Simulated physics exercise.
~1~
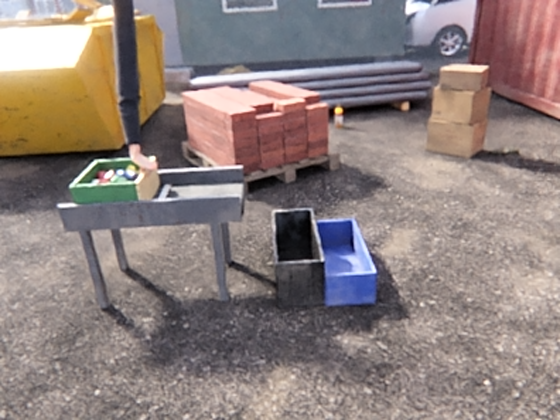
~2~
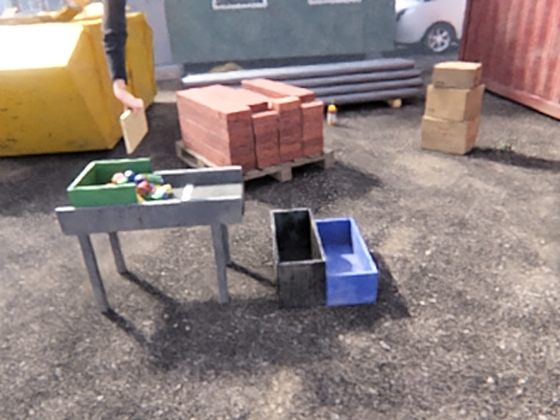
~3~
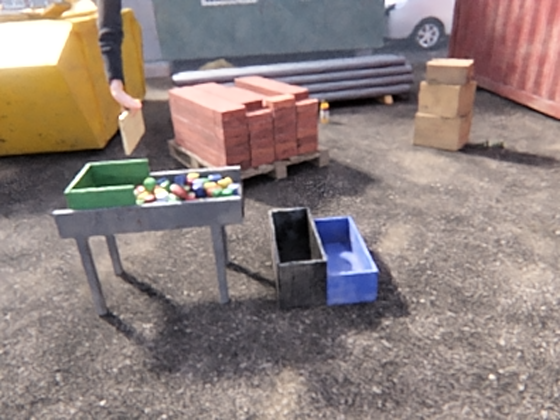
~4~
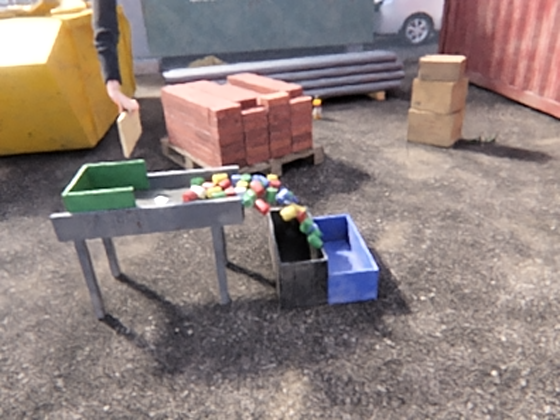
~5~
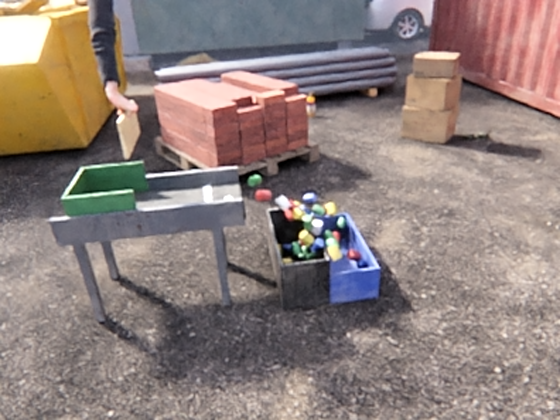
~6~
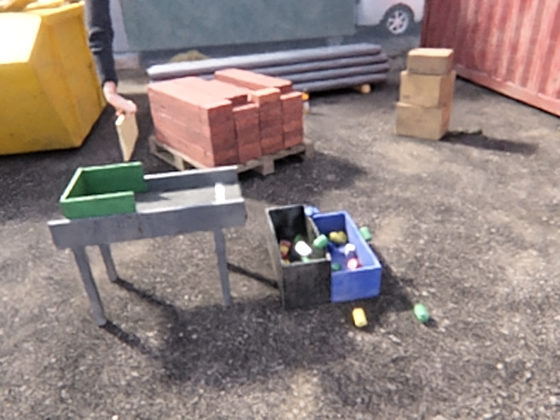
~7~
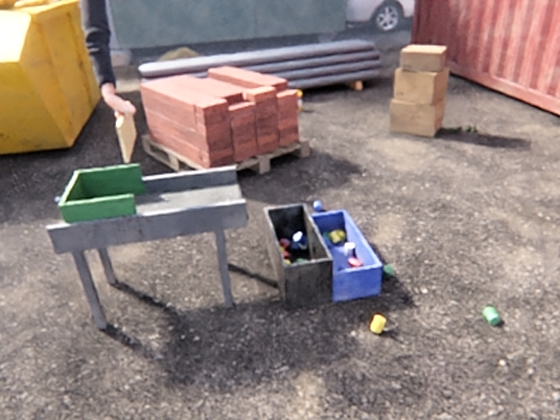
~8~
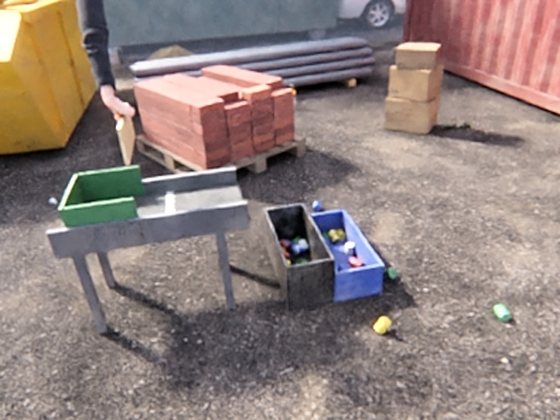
Colourful pieces slide right off a raised belt into two bins, a few landing on the ground.
